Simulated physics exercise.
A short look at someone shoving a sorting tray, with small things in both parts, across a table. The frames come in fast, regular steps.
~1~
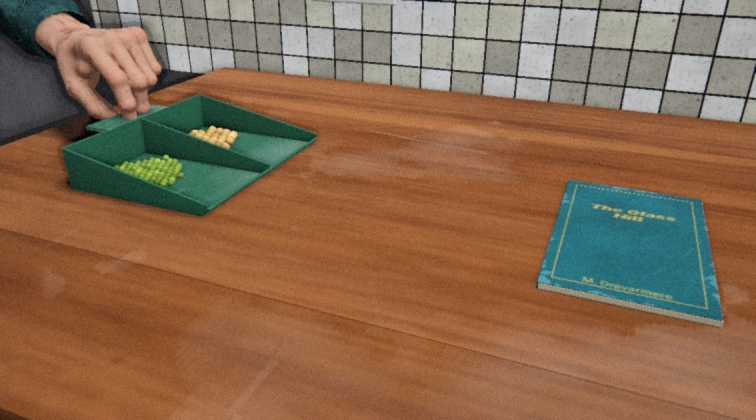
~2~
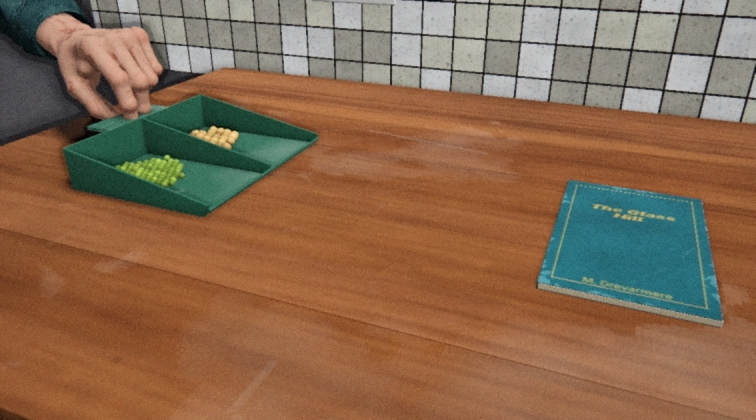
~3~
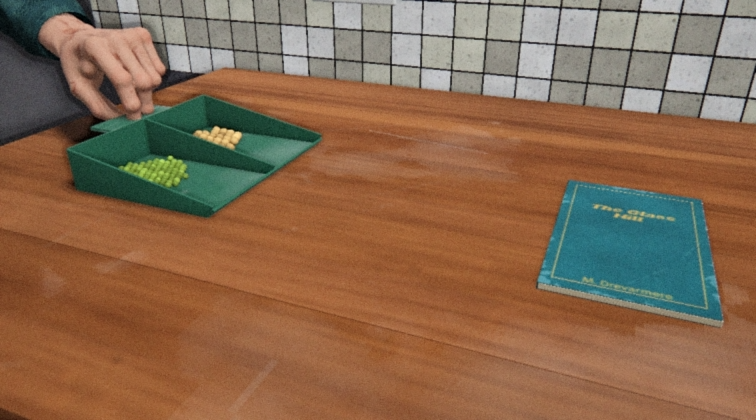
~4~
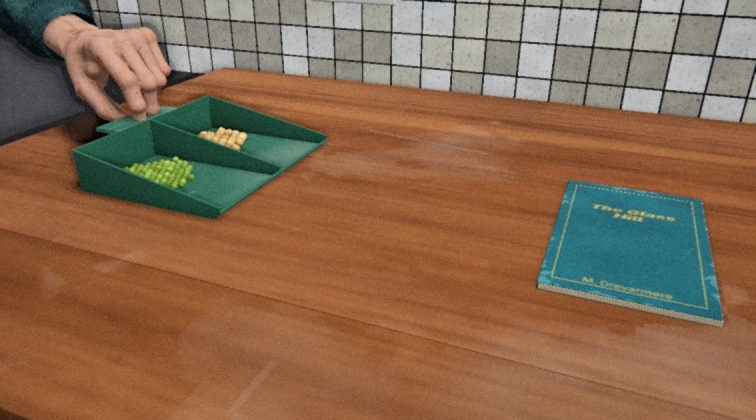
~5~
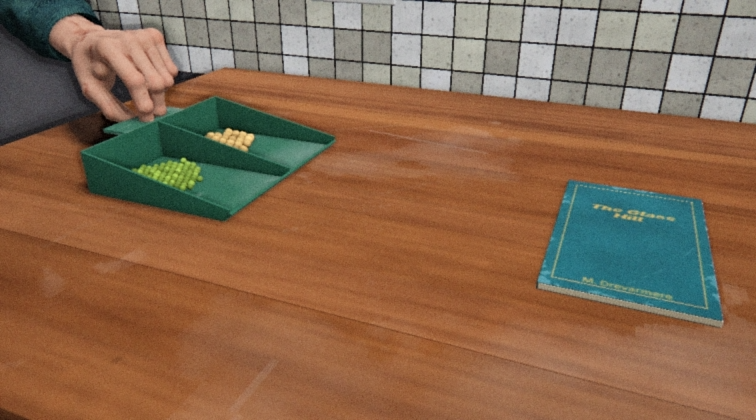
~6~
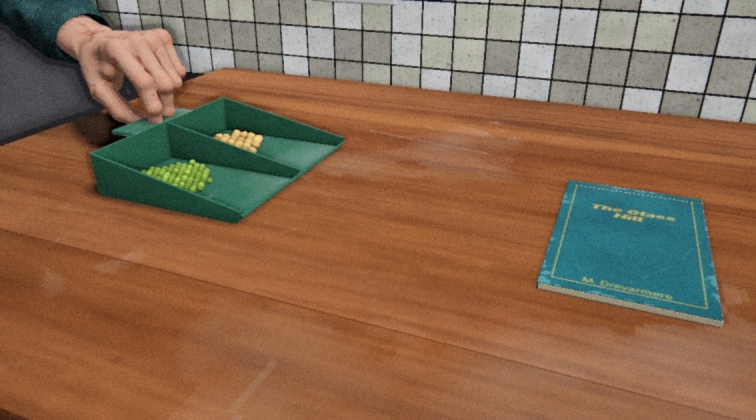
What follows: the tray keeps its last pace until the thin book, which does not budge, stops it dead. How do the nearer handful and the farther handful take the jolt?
The nearer handful remains inside; the farther handful remains inside.
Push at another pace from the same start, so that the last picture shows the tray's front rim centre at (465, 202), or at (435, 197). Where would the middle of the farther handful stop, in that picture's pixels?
First near (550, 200), then near (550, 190).
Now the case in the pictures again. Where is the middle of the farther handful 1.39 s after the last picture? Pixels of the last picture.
Around (449, 178).
Then, 0.54 s later than the last frame, tray still sliding, front rim near (412, 193); nearer handful all inside; farther handful all inside.
Then, 1.18 s later than the last frame, tray stopped at the thin book; nearer handful all inside, moved towards the front rim; farther handful all inside.
When it is over, tray stopped at the thin book; nearer handful all inside, moved towards the front rim; farther handful all inside.
